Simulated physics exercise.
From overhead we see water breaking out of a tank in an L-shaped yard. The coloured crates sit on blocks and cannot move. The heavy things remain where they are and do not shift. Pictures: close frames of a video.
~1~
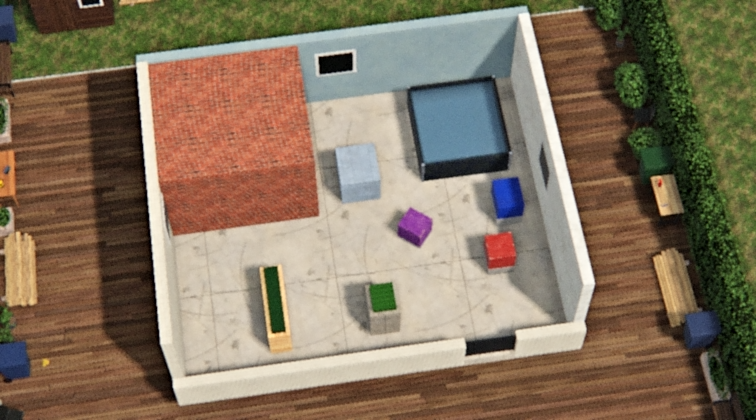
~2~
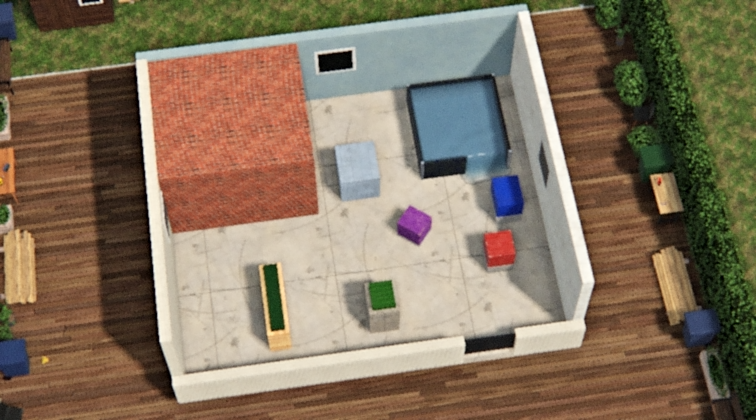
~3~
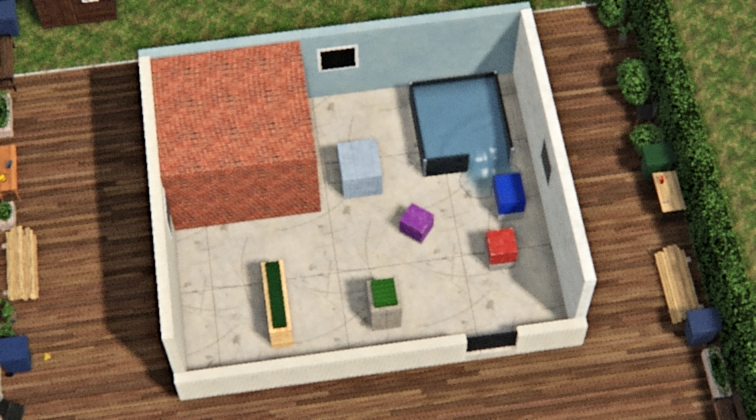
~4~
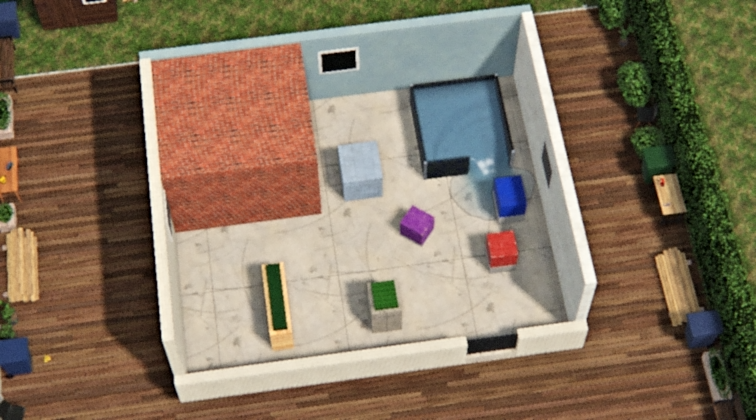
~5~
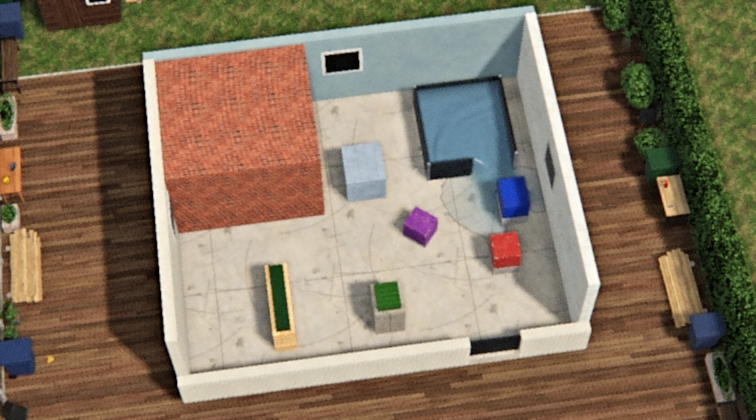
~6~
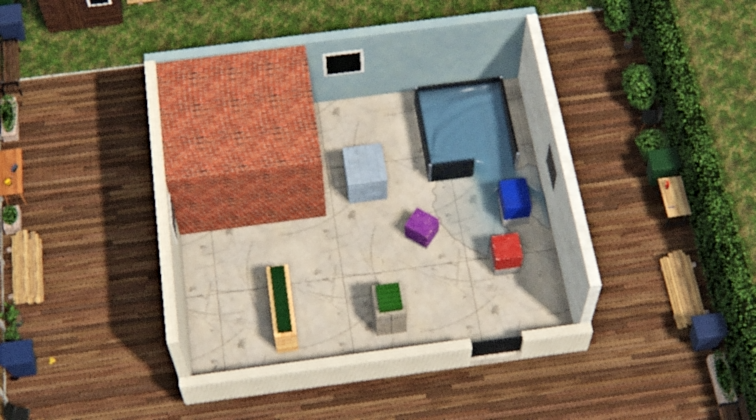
Walled L-shaped yard from overhead, water breaking out of an open tank and spreading over pale floor around a blue box.
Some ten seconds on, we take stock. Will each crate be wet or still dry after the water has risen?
Afterwards the red crate is still dry, the blue crate is wet, the purple crate is wet.
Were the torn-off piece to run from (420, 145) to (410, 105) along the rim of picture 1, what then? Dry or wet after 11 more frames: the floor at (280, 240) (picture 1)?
Pretty sure it's left alone at that location.
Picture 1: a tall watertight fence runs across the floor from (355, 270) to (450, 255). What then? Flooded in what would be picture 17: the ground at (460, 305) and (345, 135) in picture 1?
Reached, untouched.
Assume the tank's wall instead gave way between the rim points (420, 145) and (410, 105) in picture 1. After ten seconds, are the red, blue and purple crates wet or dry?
Crate by crate: Red - left alone; blue - left alone; purple - hit.
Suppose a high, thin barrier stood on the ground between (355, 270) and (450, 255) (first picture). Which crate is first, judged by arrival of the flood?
My answer: The one in blue.
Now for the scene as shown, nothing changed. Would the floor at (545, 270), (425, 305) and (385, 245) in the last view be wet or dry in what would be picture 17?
Point one sodden, point two sodden, point three left clear.
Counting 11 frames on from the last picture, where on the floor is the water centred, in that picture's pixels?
I'd mark it close to (477, 174).
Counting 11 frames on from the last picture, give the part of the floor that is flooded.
Estimate: Some 35 in a hundred.
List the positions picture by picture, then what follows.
The open tank at (459, 122) is whole and still, in the first picture.
Water pours out at (486, 165) and has run to (465, 179), in the second picture.
The front is at (471, 193), out from the gap at (489, 163), in the third picture.
Water pours out at (489, 166) and has run to (491, 218), in the fourth picture.
The front is at a hidden place, out from the gap at (492, 167), in the fifth picture.
Water pours out at (494, 168) and has run to (487, 252), in the sixth picture.
A moment on, water covers 15 % of the floor; the red crate water round its plinth, the blue crate water round its plinth, the purple crate water round its plinth.
Next, water covers 35 % of the floor; the red crate water round its plinth, the blue crate water round its plinth, the purple crate water round its plinth.
Then, water covers 50 % of the floor; the red crate water round its plinth, the blue crate water round its plinth, the purple crate water round its plinth.
Later, water covers 75 % of the floor; the red crate water round its plinth, the blue crate water round its plinth, the purple crate water round its plinth.
In the end, water covers 100 % of the floor; the red crate stayed above the water, the blue crate was topped, the purple crate was topped.
